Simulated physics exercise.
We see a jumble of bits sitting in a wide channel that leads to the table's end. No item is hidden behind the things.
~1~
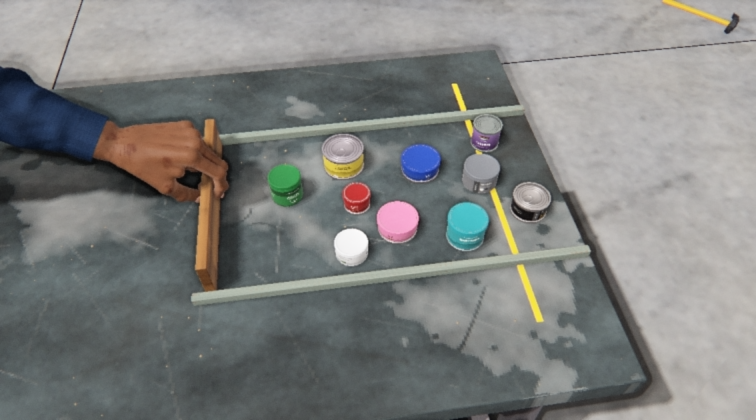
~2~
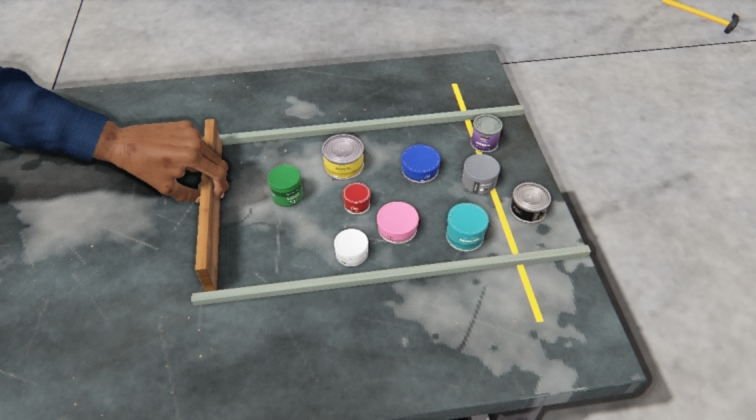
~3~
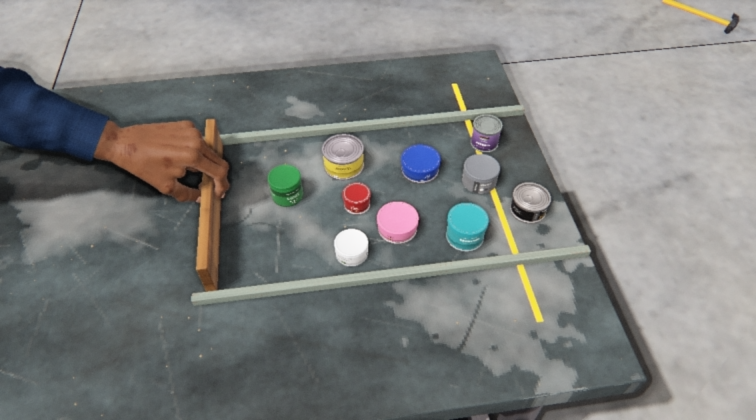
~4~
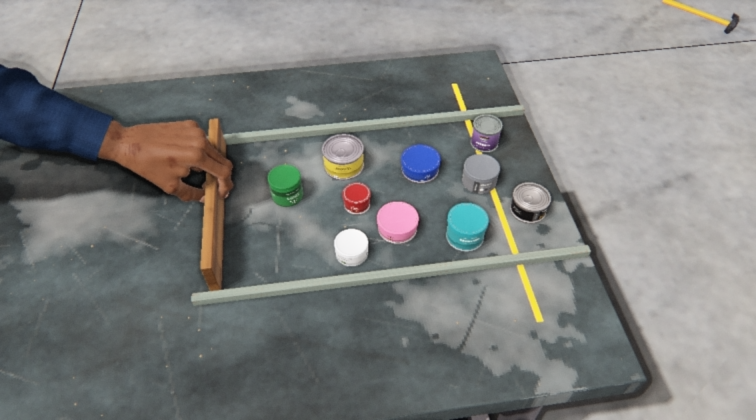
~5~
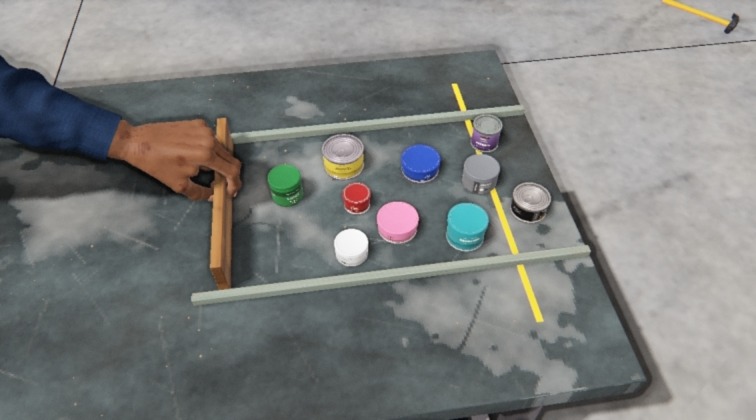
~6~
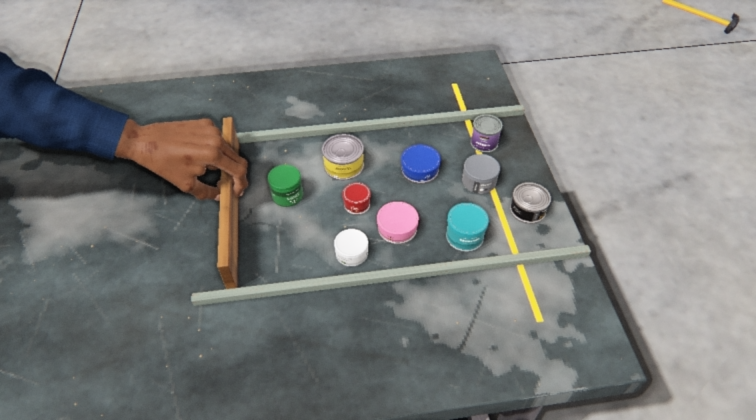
A hand in a blue sleeve held a wooden board upright between two rails on a dark table, then slid it slightly right toward a group of colourful tins, which stayed still.
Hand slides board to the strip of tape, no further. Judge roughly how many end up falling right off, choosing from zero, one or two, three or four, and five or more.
It is zero.
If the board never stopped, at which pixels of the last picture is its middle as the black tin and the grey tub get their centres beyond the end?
Its middle is around (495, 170) and around (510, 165).
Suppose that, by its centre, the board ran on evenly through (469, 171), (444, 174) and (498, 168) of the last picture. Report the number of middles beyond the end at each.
In order, that gives 0, then 0, then 1.
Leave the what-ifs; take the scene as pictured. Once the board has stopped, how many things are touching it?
5 of them.
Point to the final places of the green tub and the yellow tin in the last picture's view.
The green tub settles near (502, 160); as for the yellow tin, near (496, 134).
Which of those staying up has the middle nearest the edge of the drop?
Black tin.
Early on, none off yet; black tin at rest near (530, 203); purple tin at rest near (486, 134); grey tub at rest near (481, 174).
Finally, the number that fall off is zero.
